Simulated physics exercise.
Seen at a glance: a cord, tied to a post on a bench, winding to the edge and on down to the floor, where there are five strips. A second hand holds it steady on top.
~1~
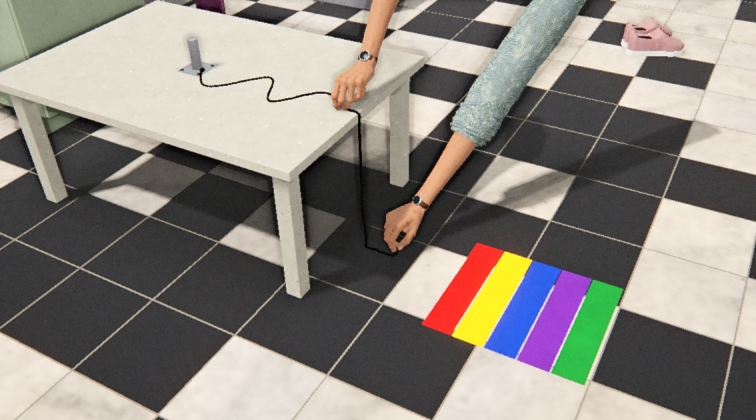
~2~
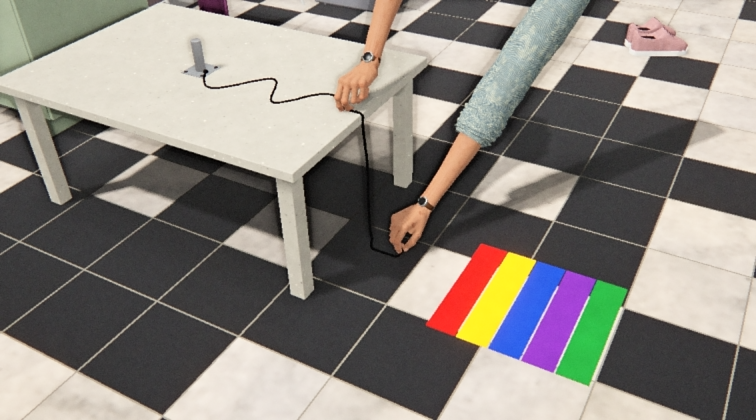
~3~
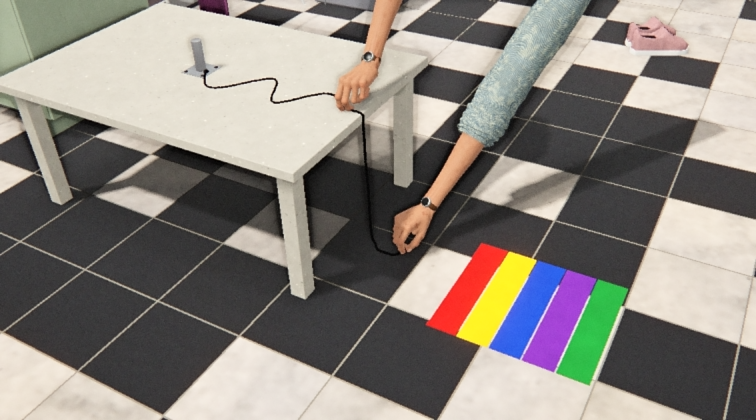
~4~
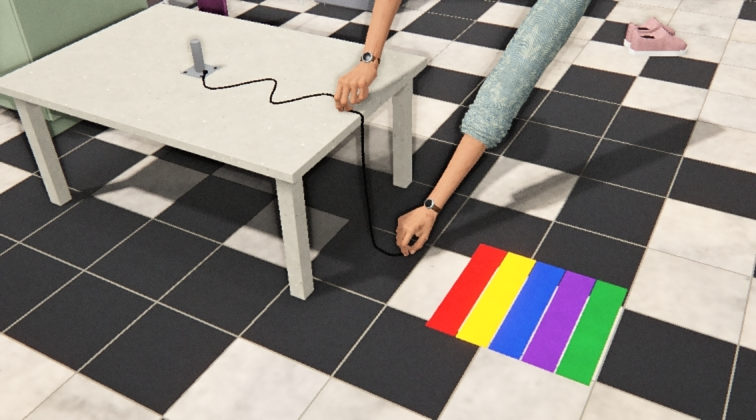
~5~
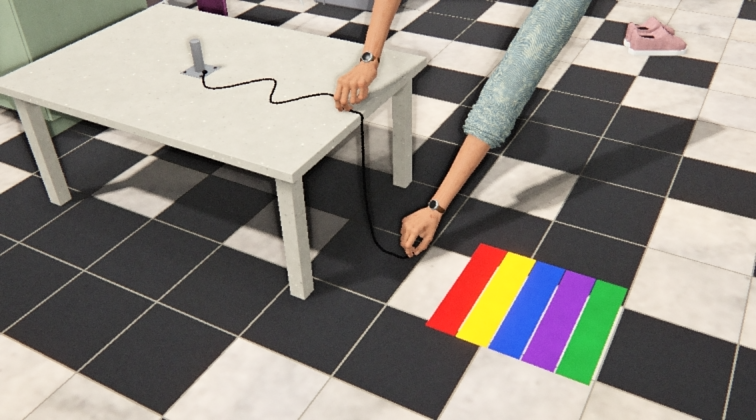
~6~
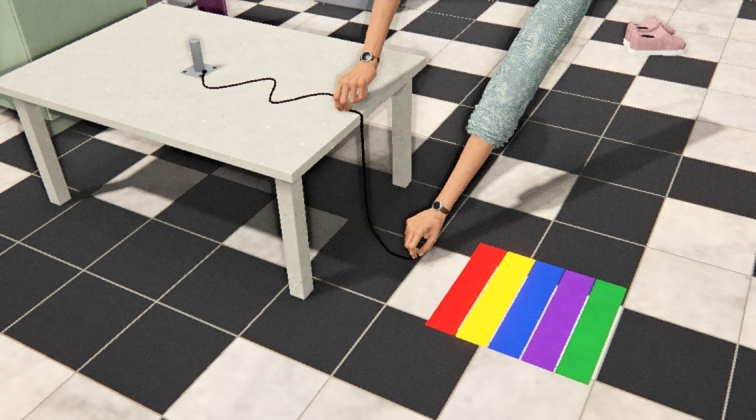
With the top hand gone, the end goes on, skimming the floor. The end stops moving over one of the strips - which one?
The green strip.
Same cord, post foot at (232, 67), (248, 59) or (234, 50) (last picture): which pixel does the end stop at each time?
(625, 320), (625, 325) and (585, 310), roughly.
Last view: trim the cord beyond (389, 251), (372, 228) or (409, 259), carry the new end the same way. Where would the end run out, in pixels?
In order, it comes to rest around (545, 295), (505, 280) and (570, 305).
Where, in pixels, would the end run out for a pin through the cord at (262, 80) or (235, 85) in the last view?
(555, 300) and (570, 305).
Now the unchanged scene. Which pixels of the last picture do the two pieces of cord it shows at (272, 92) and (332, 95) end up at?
First: (315, 99). Second: (387, 134).
Early on, end near (545, 296); over blue.
Midway, end near (577, 307); over purple.
At the end of the slack, end near (595, 313); over green. It gets as far as the green strip.
